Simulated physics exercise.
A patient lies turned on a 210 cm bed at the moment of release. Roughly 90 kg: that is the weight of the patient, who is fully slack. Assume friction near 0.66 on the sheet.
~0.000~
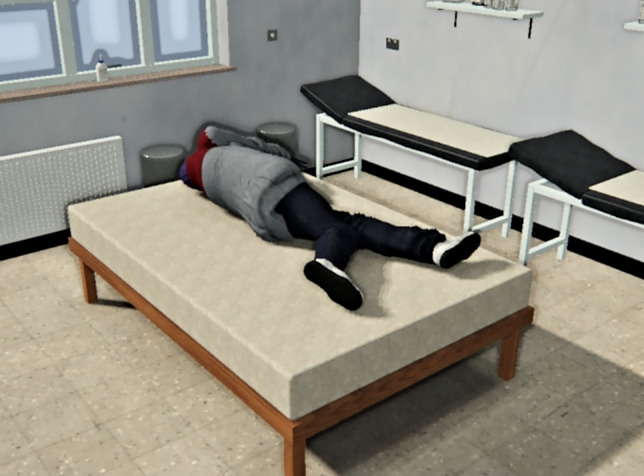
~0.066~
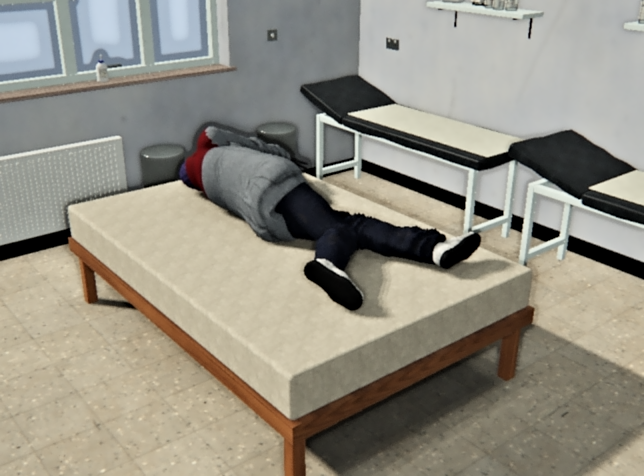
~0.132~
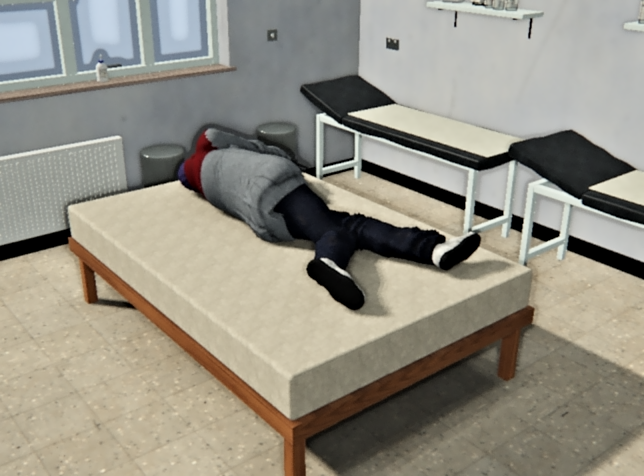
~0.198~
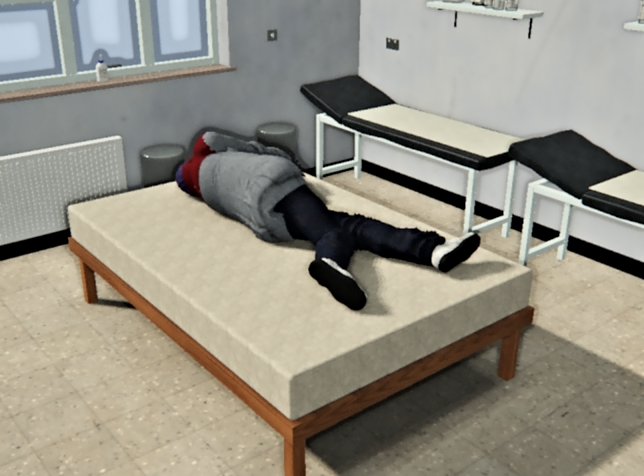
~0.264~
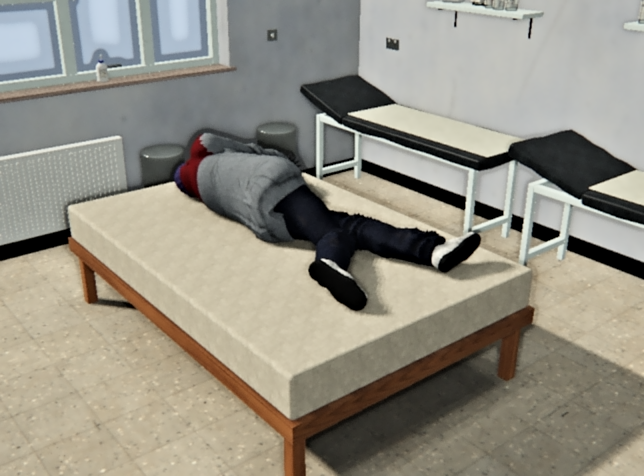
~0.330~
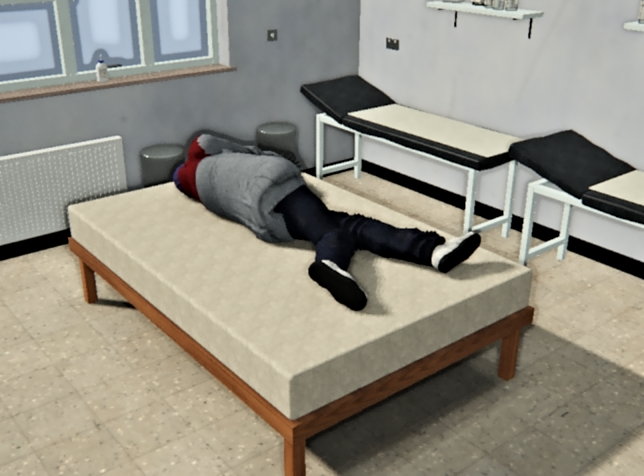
In a grey-walled room with a pale tiled floor, seen from a raised, steady viewpoint, a window and white radiator stand at left and black-and-cream couches at right. On a cream mattress with a brown wooden frame, a person in a grey top, dark trousers and dark shoes lies turned away. The upper body and red-covered head shift very slightly, while the legs stay almost still.
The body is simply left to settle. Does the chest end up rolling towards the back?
More face up.
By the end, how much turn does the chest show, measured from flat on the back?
The chest finishes turned some 60° from lying flat on its back.
After 0.54 s the chest is turned 60° from lying flat on the back, near (212, 182) in the last picture's view.
After 0.94 s the chest is turned 55° from lying flat on the back, near (210, 185) in the last picture's view.
After 1.54 s the chest is turned 55° from lying flat on the back, near (209, 185) in the last picture's view.
At rest, 3.9 s, chest sinks back.
